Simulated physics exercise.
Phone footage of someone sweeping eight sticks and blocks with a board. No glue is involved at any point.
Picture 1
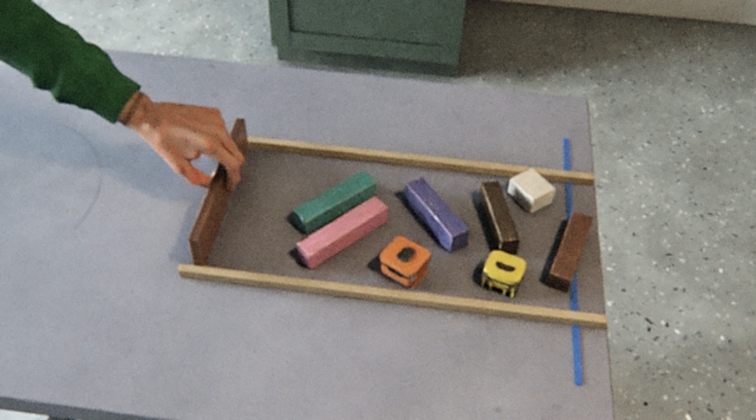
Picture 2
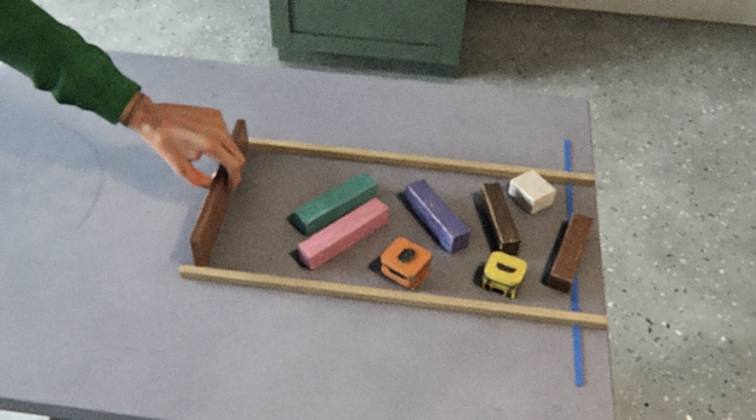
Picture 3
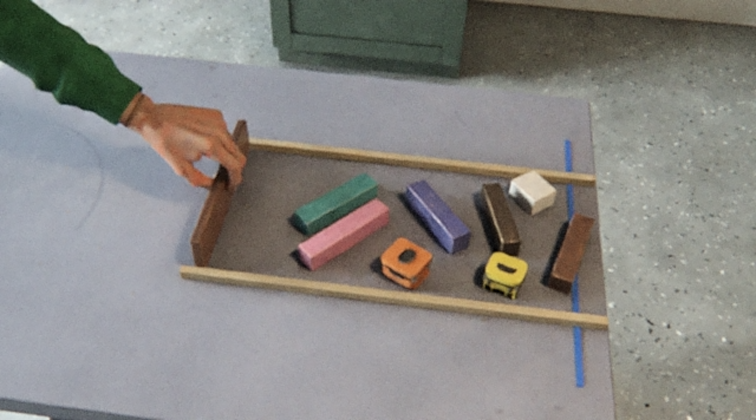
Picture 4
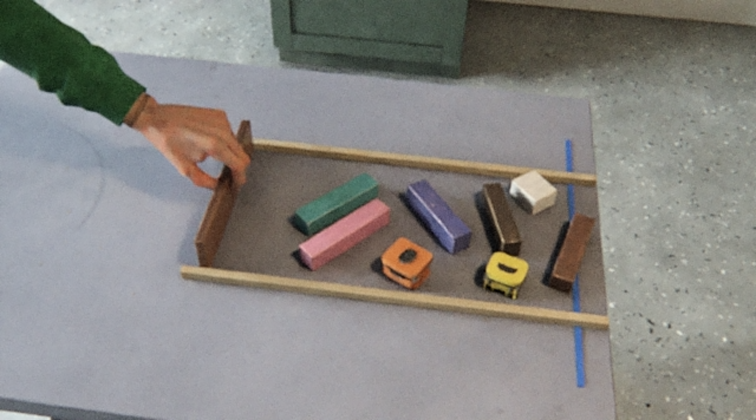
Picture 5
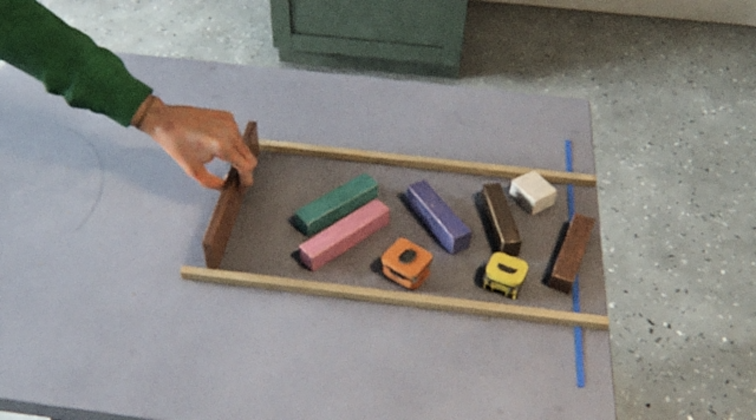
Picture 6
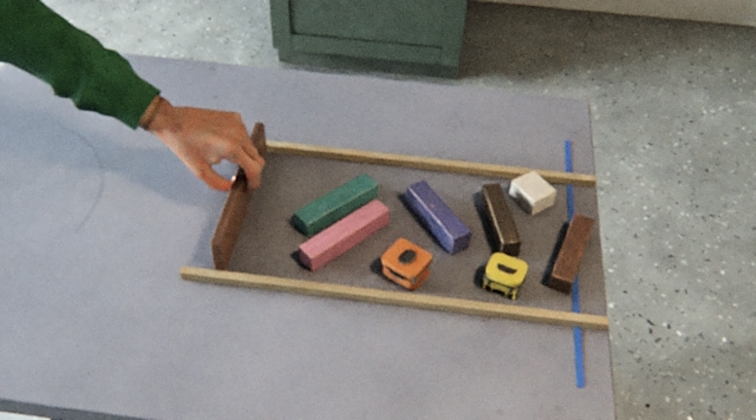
At the start, a hand in a green sleeve holds a brown board upright between two wooden rails, left of scattered coloured bars, a white block and orange and yellow objects. The hand then slides the board slightly right toward the turquoise and pink bars, while the pieces stay practically still.
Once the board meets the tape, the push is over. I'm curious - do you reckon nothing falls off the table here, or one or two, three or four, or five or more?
The ones that fall? Five or more of them, I think.
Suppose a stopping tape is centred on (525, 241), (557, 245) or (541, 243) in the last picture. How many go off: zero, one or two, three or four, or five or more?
In turn: Three or four; five or more; either three or four.
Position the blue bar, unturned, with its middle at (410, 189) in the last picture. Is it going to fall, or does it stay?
If so, it ends up falling.
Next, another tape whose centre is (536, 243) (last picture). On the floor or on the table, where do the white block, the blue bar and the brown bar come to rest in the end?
OK, so the white block comes off, the blue bar stays where it is, and the brown bar? It comes off.
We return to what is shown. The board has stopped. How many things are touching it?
The count is 2.
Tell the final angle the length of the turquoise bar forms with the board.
I'd put it at about 0°.
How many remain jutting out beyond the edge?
The total comes out at 1.
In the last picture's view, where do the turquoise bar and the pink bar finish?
One is at about (584, 223), the other at about (604, 274).
Early on, none off yet; brown bar at rest near (572, 253); white block at rest near (533, 193); yellow case at rest near (505, 276).
A while later, none off yet; brown bar moving near (584, 254); white block travelled a little near (545, 191); yellow case travelled about its own width near (555, 282).
Finally, the number that fall off is five or more; lost, orange case, blue bar, black bar, yellow case, white block and brown bar.
